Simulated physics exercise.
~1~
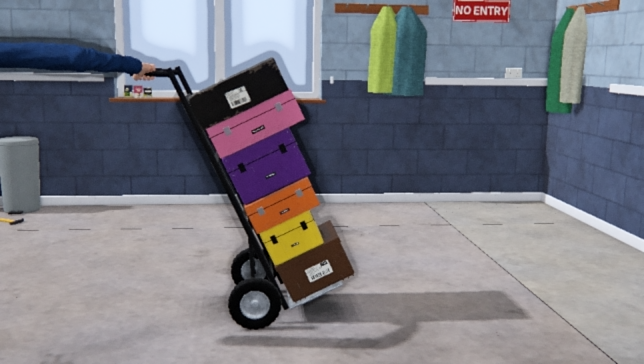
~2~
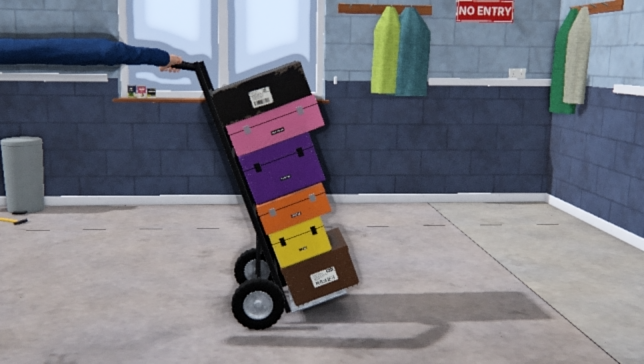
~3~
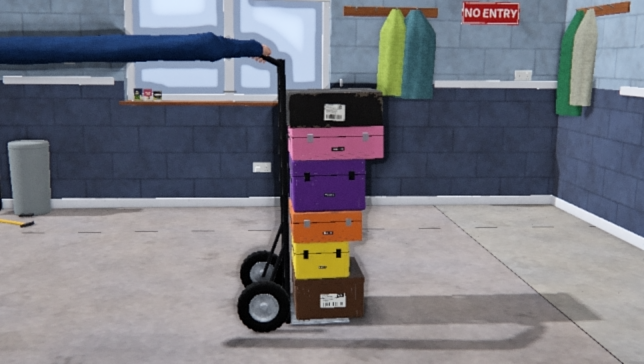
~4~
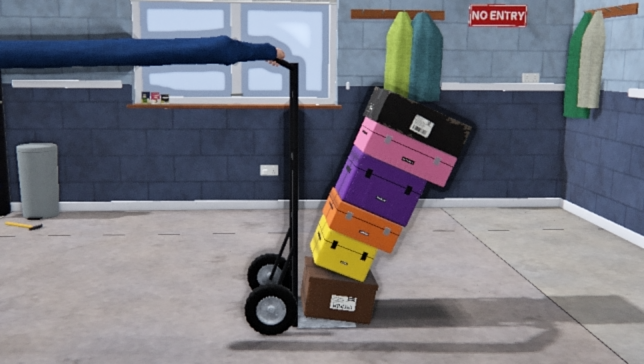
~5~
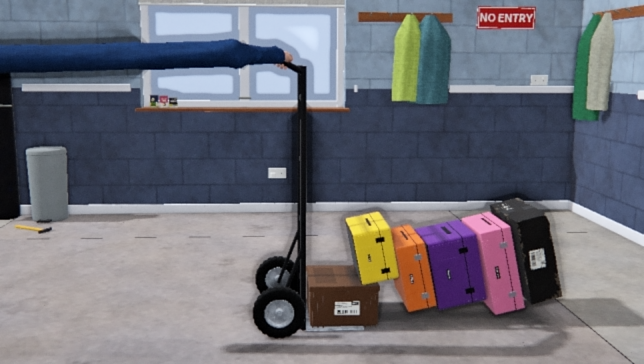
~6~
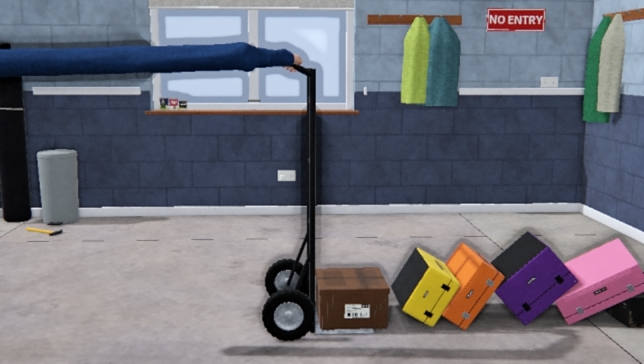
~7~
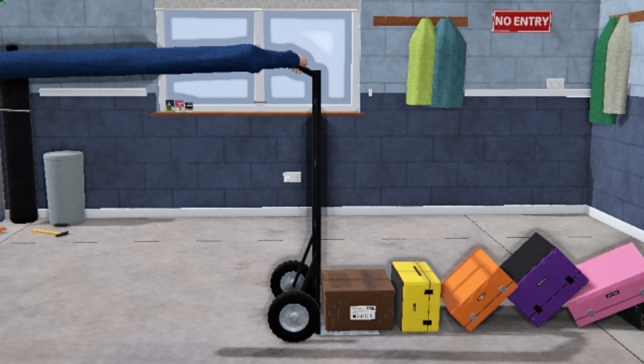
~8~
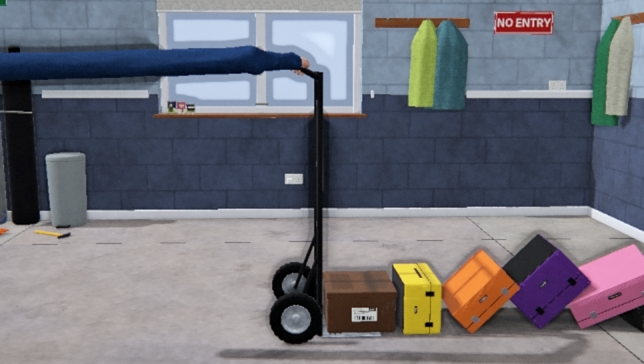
The footage shows a blue-sleeved arm swinging a tilted sack truck upright, its stacked boxes leaning away to the right and toppling onto the floor. The brown box stays on the truck's plate, while the yellow, orange, purple, pink and black ones lie in a row beside it.
